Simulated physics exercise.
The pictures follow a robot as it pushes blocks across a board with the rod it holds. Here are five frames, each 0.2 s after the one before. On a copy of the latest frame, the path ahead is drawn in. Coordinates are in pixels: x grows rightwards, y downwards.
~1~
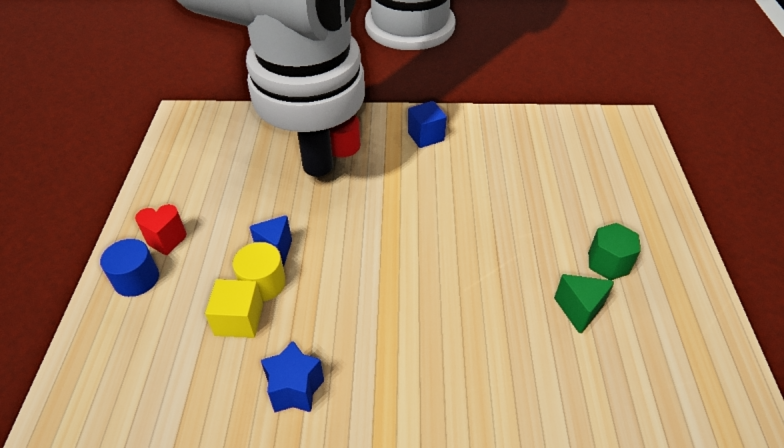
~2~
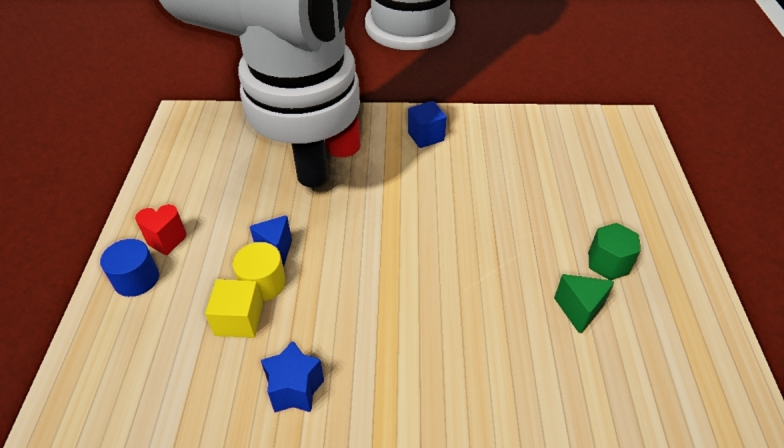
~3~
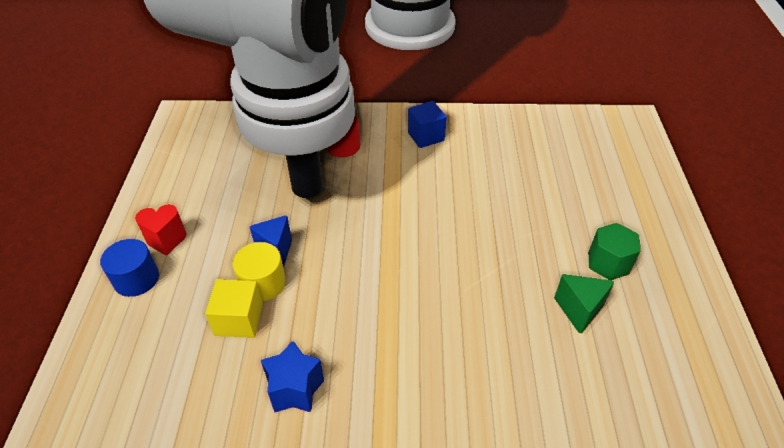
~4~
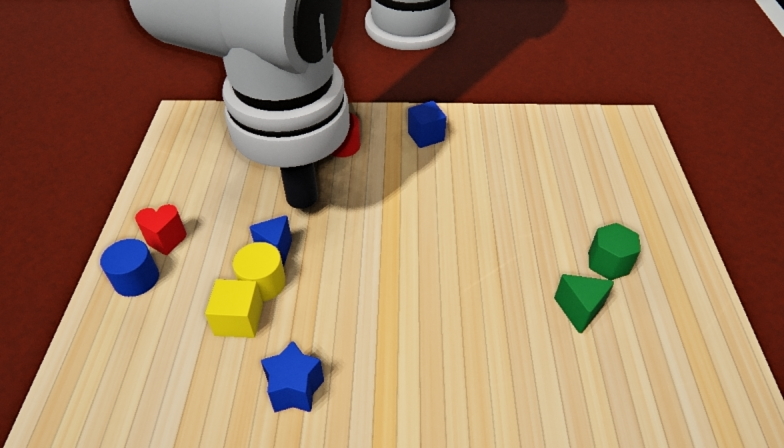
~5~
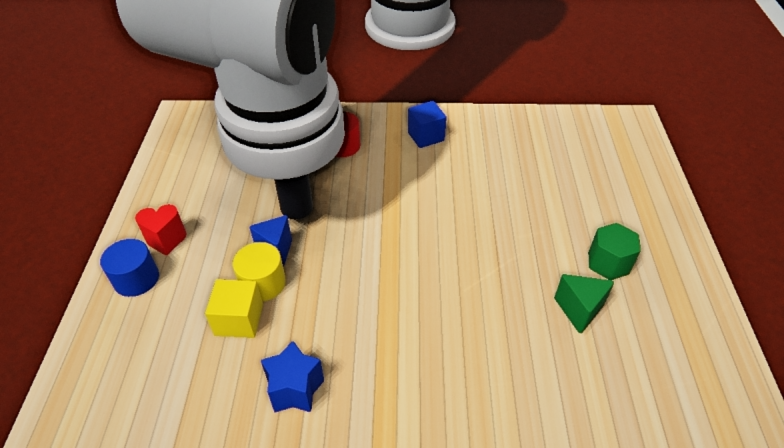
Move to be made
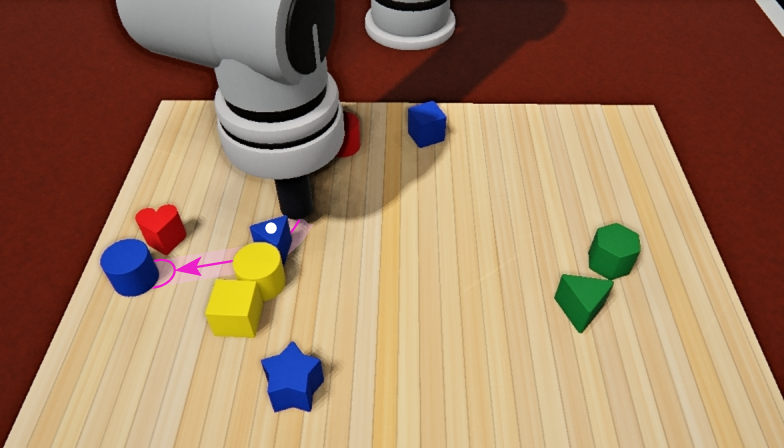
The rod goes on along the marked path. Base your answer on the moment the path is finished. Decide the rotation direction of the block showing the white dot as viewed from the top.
In a top view, it turns counterclockwise.
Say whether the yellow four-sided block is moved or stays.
It is no longer where it was.
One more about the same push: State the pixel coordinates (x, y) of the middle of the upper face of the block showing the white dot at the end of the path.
At pixel (249, 261).
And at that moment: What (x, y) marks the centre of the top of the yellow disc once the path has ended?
(260, 293)
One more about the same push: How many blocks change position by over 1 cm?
In total, three or more blocks get moved by over 1 cm.
The line goes from (299, 221) over (266, 252) and (212, 264) to (157, 273); the dot is on the blue triangular piece.
One third of the way, rod at (262, 240); yellow four-sided block at (220, 319), turned 45° clockwise; yellow disc at (258, 290); blue triangular piece at (259, 259), turned 55° anticlockwise.
Two thirds of the way, rod at (207, 252); yellow four-sided block at (220, 321), turned 45° clockwise; yellow disc at (260, 293); blue triangular piece at (249, 261), turned 90° anticlockwise.
At the end, rod at (151, 261); blue disc at (103, 260); yellow four-sided block at (220, 321), turned 45° clockwise; yellow disc at (260, 293); blue triangular piece at (249, 261), turned 90° anticlockwise.
